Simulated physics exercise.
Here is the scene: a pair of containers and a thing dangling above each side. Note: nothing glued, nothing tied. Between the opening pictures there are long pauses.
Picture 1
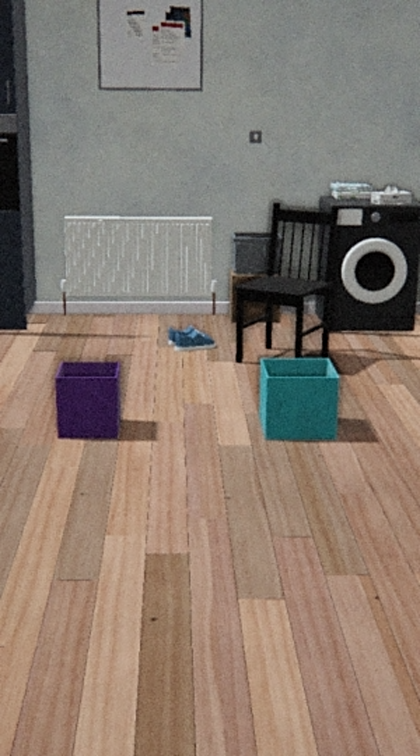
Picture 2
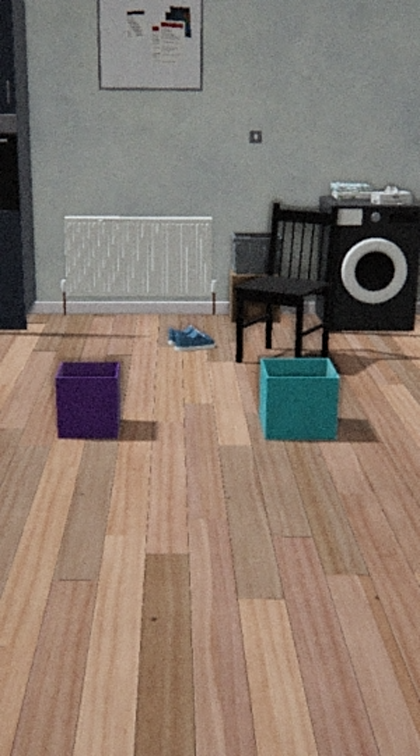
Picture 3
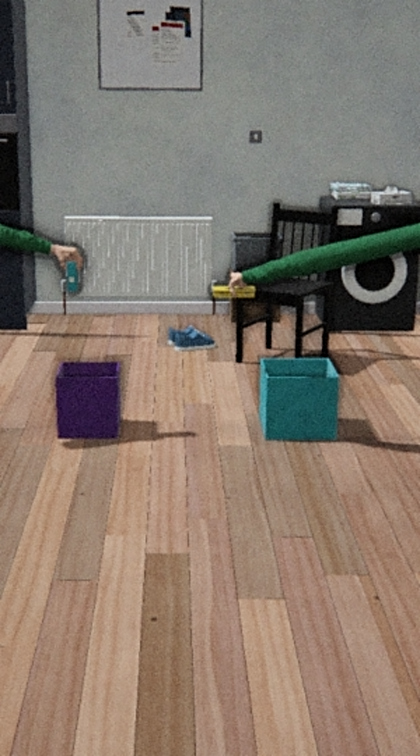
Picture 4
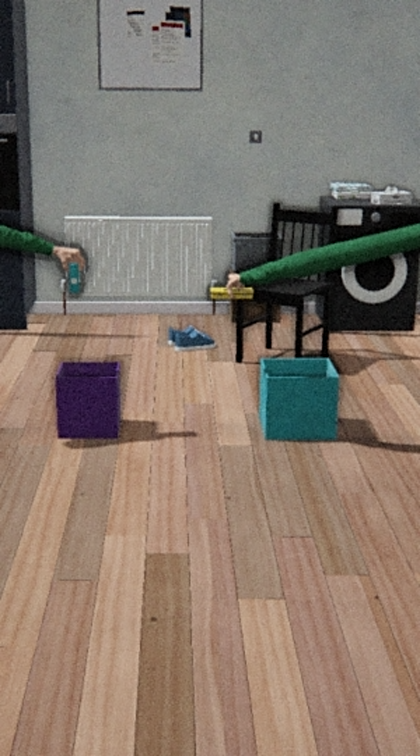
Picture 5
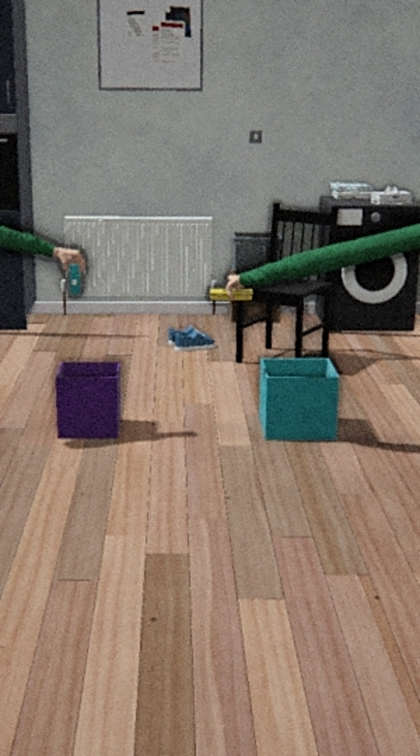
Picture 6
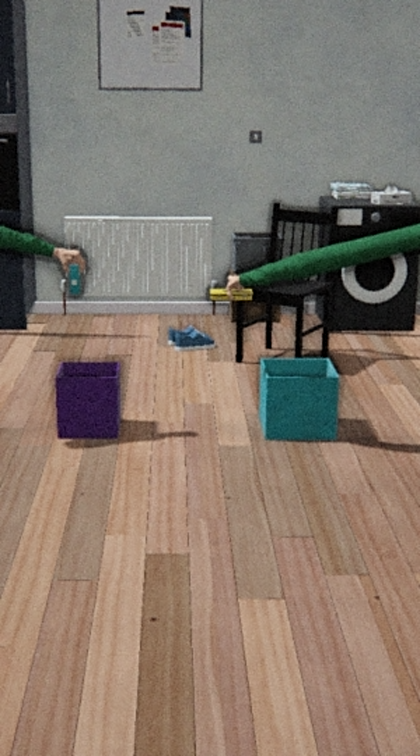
Two green-sleeved arms came into view from either side, one holding a turquoise shaker on the left, the other a yellow case on the right, and stayed almost still above a purple and a teal basket.
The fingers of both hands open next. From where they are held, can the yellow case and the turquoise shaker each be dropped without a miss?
Here the yellow case cannot, the turquoise shaker can.
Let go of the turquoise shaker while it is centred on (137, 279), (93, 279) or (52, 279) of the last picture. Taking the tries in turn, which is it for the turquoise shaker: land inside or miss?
Listed in order, it does not get in; it enters the mouth; it does not get in.
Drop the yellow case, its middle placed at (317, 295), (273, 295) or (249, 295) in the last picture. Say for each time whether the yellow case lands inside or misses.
So, taking them in order, it drops in, it drops in and it fails to go in.
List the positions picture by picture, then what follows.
Left basket (89, 399), in the first picture.
Right basket (298, 398), in the second picture.
Still on the way; yellow case (234, 292); left basket (89, 399), in the third picture.
Still on the way; turquoise shaker (74, 278); right basket (298, 398), in the fourth picture.
Still on the way; yellow case (231, 295); left basket (89, 399), in the fifth picture.
In place, still held; yellow case (231, 295); turquoise shaker (75, 279); right basket (298, 398), in the sixth picture.
Then, 0.24 s after the last picture, yellow case falling near (231, 336); turquoise shaker falling near (76, 321).
At rest, the yellow case ends up outside, near (229, 425); the turquoise shaker drops into the container, near (79, 414).
